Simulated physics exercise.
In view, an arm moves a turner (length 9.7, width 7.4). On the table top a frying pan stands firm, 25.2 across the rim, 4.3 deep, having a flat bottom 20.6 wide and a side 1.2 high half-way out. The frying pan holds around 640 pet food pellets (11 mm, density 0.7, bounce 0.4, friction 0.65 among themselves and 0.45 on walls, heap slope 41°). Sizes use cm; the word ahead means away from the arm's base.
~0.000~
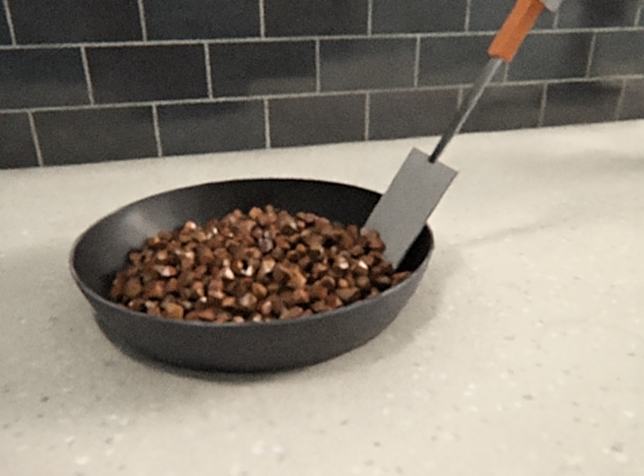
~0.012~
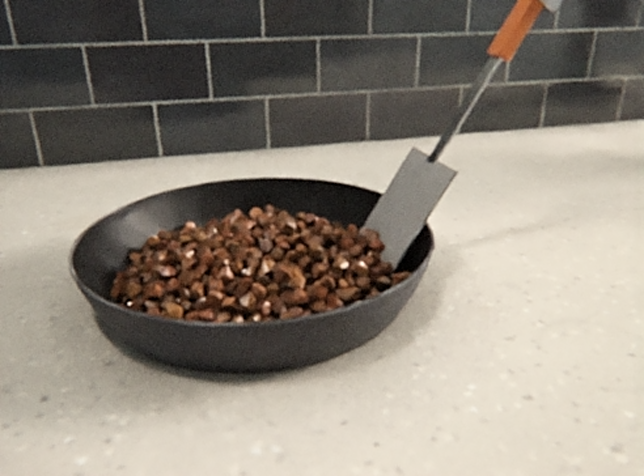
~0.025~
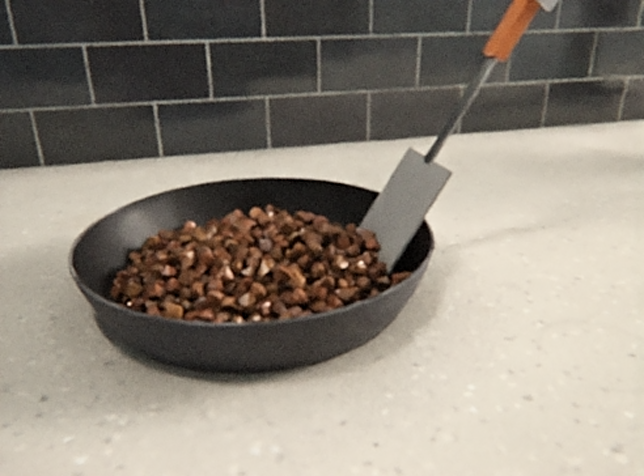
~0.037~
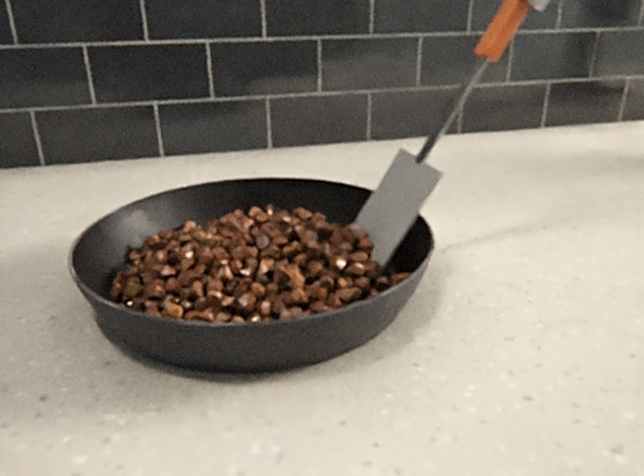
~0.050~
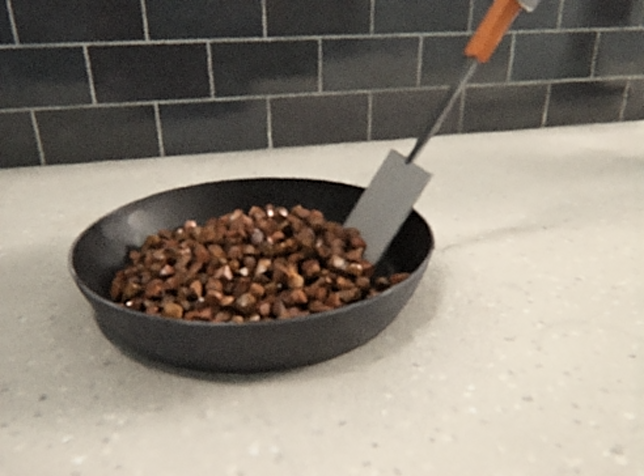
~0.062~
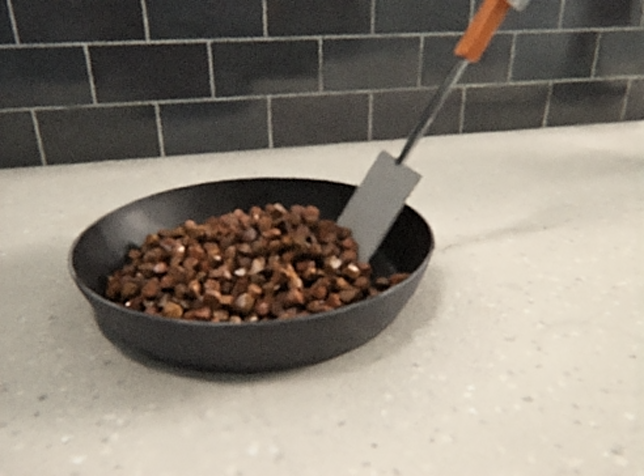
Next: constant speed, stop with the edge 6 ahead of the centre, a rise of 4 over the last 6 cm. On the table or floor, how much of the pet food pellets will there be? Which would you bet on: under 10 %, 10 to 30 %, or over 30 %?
I would bet on under 10 %.
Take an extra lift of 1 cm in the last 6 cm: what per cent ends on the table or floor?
You'd expect near 0 percent of it there.
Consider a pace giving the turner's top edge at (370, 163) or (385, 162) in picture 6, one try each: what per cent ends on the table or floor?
I'd estimate some 20 and 15 in a hundred.
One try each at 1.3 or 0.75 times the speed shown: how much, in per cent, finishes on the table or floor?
The two tries give roughly 15 and 0 in a hundred.
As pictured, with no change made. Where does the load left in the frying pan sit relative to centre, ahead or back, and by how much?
Ahead, by around 4.0 cm.
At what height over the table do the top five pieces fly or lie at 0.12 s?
I'd put it close to 5 cm.
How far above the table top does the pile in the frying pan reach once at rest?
Some 5.5 cm above the table.
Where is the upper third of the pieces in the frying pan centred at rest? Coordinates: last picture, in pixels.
The middle lies somewhere around (145, 261).
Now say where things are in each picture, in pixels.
The first frame shows turner top edge at (435, 158), sloping 58°; upper third of the load around (259, 254), from x 120 to 405, top at y 210; 638 in the frying pan.
The second frame shows turner top edge at (434, 158), sloping 58°; upper third of the load around (259, 254), from x 120 to 405, top at y 210.
The third frame shows turner top edge at (430, 158), sloping 58°; upper third of the load around (260, 252), from x 120 to 405, top at y 210.
The fourth frame shows turner top edge at (421, 159), sloping 58°; upper third of the load around (266, 250), from x 120 to 405, top at y 210.
The fifth frame shows turner top edge at (411, 160), sloping 58°; upper third of the load around (262, 247), from x 120 to 405, top at y 210.
The sixth frame shows turner top edge at (401, 161), sloping 58°; upper third of the load around (256, 245), from x 115 to 405, top at y 210; 638 in the frying pan.
After 0.12 s, sloping 58°, highest piece 5 above the table; 638 in the frying pan.
After 0.19 s, sloping 58°, highest piece 6 above the table; 638 in the frying pan.
After 0.42 s, sloping 58°, highest piece 6 above the table; 600 in the frying pan, 31 on the table or floor, 7 on the blade or in flight.
After 1.47 s, sloping 58°, highest piece 5 above the table; 598 in the frying pan, 40 on the table or floor.
At rest, 598 in the frying pan, 40 on the table or floor. That is 6 % on the table or floor.
